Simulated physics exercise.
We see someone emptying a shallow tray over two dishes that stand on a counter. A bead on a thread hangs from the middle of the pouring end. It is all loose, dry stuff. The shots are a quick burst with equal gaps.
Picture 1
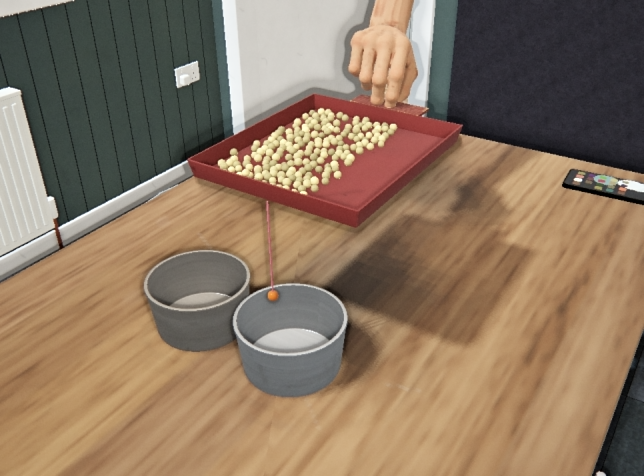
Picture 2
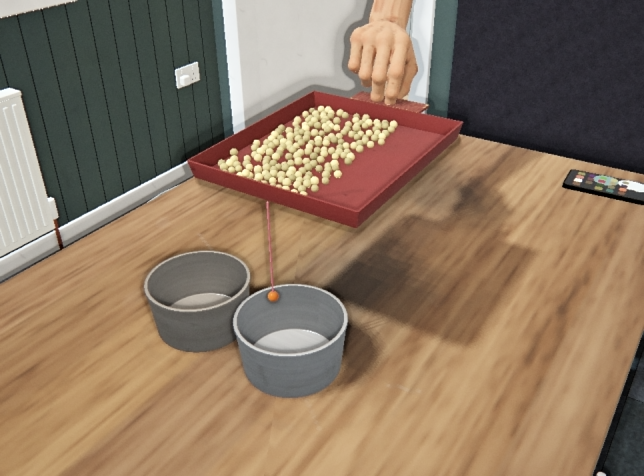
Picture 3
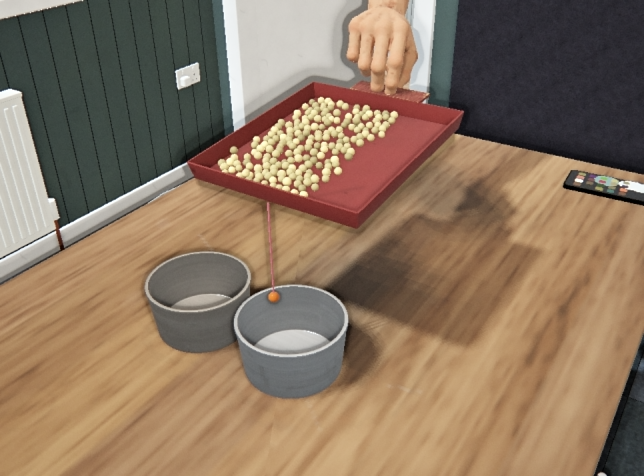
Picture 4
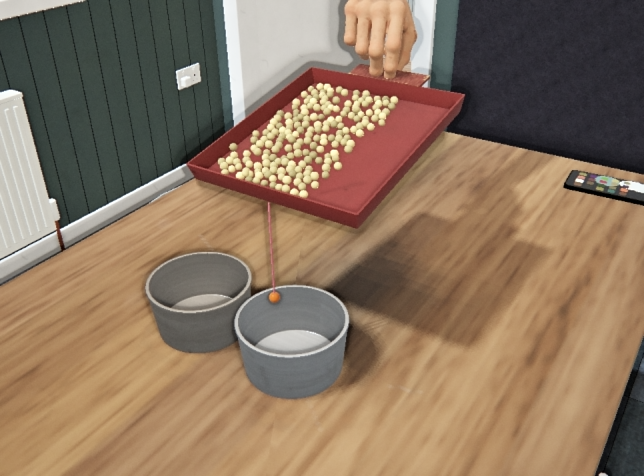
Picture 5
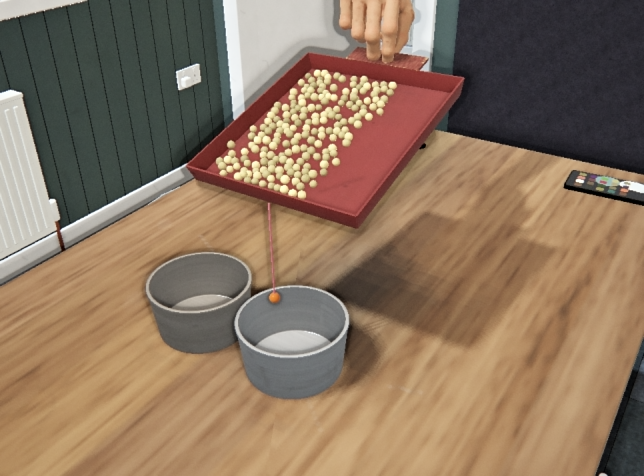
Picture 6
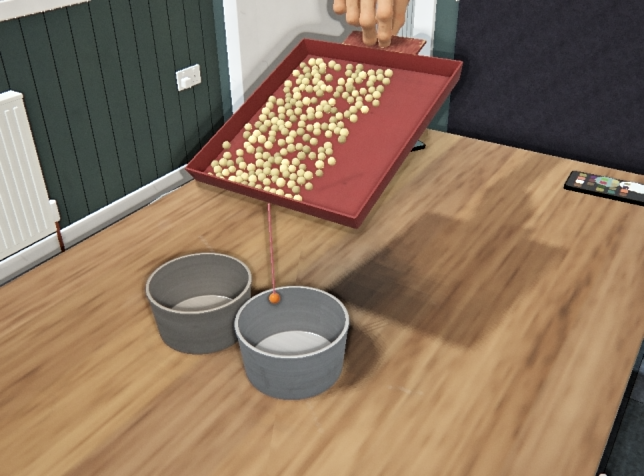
On a wooden counter, a hand steadily tilts a red tray of pale beans above two grey dishes.
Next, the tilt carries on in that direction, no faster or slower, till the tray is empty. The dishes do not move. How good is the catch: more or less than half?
In the dishes lies under half of it.
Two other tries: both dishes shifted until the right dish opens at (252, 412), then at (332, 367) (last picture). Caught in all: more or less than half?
One: Not half. Two: More than half.
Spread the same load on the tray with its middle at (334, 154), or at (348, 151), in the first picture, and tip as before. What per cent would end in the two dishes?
The first gives 30 %, the second 30 %.
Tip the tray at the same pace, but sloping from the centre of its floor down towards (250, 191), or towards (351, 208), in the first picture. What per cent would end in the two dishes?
About 60 and 30 per cent.
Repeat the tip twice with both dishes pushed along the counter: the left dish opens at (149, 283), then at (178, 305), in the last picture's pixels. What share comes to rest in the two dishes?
The first gives 70 %, the second 80 %.
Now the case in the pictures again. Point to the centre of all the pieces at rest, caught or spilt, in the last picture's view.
At about (213, 393).
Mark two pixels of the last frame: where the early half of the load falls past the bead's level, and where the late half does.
Around (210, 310) and then (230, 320).
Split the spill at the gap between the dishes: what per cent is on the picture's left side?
Close to 80 per cent.
Soon after the last picture, tray tipped steeply; nearly all on the tray; a stray few in the air.
A little later, tray tipped right over; nearly all on the tray; a stray few in the left dish; a small part outside both; a stray few in the air.
Later still, tray tipped past a quarter turn; about a quarter in the right dish; a small part in the left dish; about two thirds outside both; a stray few in the air.
By the end, tray tipped past a quarter turn; about a quarter in the right dish; a small part in the left dish; about two thirds outside both.
